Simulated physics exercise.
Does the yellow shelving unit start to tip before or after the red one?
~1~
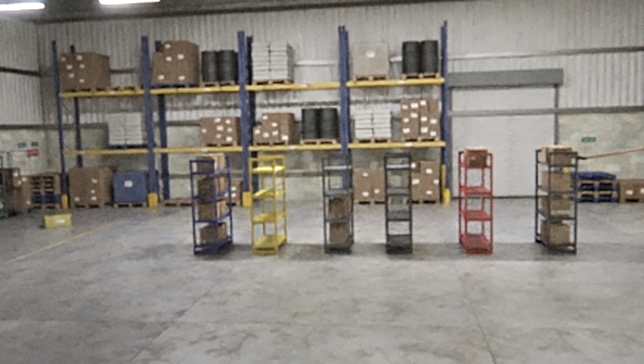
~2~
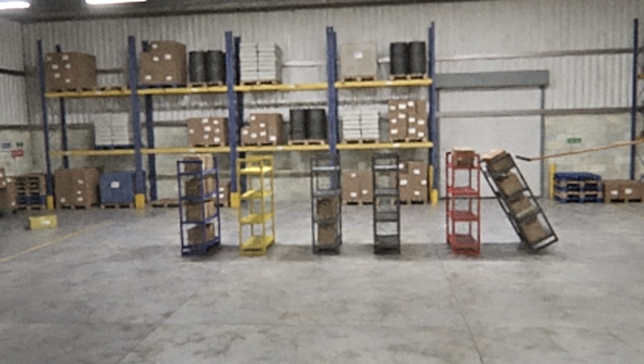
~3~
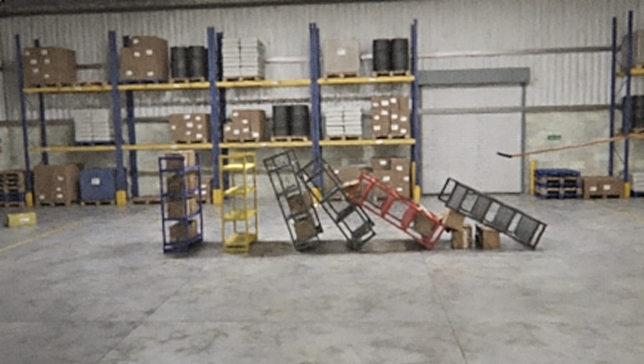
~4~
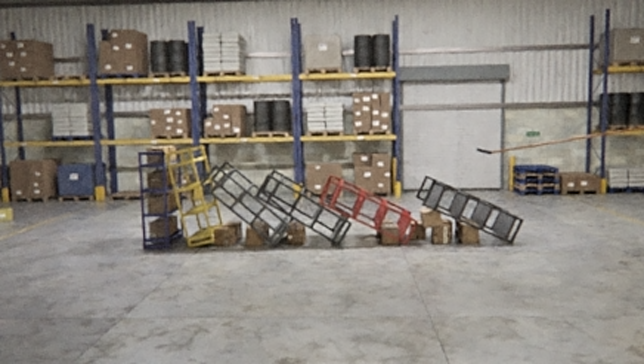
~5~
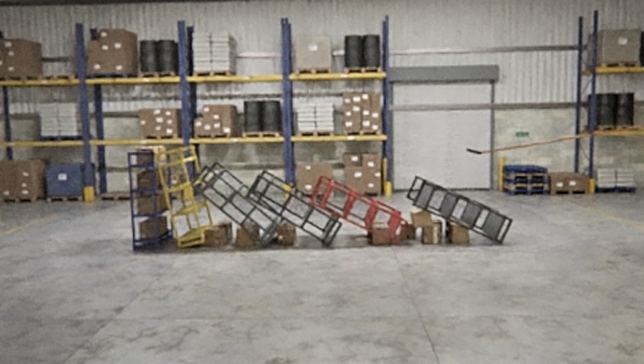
The yellow unit starts to tip after the red one. The red unit is already leaning far over to the left while the yellow one still stands straight.
